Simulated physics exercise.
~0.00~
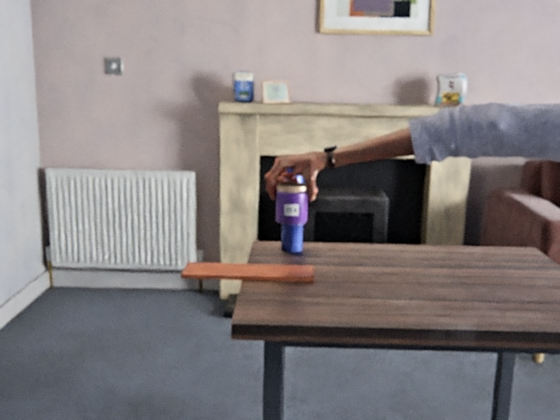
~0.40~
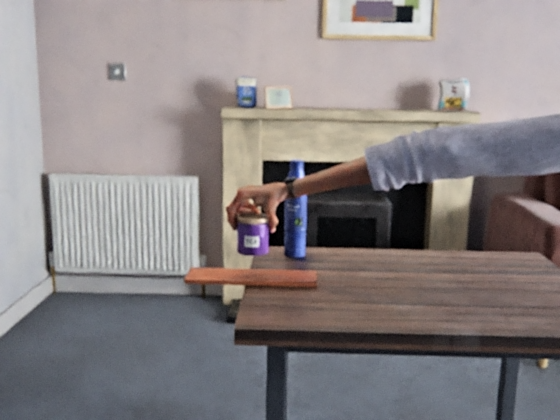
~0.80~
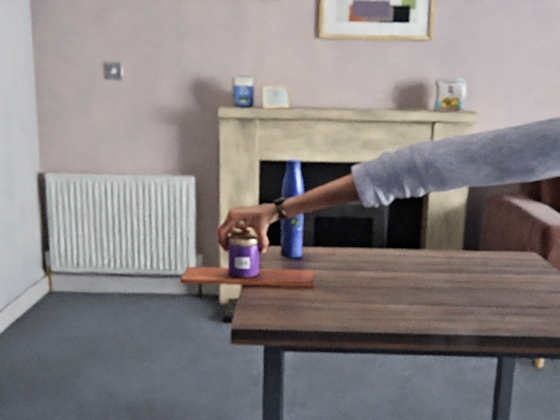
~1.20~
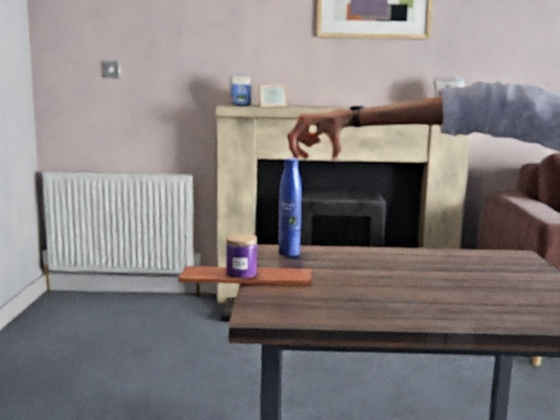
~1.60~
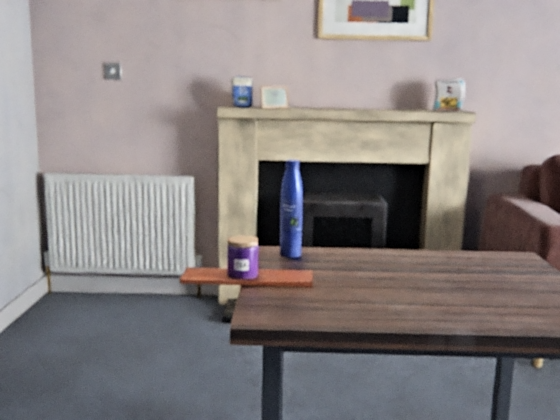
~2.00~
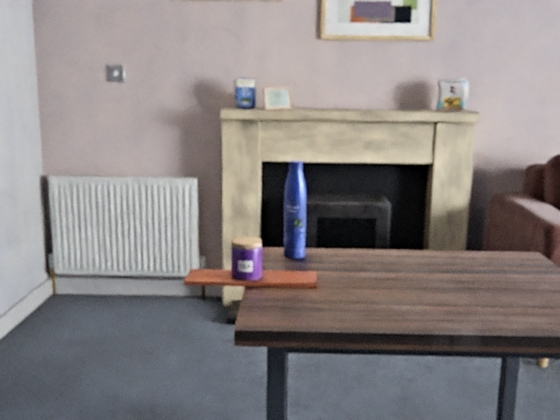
A hand sets a purple jar on an overhanging orange board, which stays balanced.
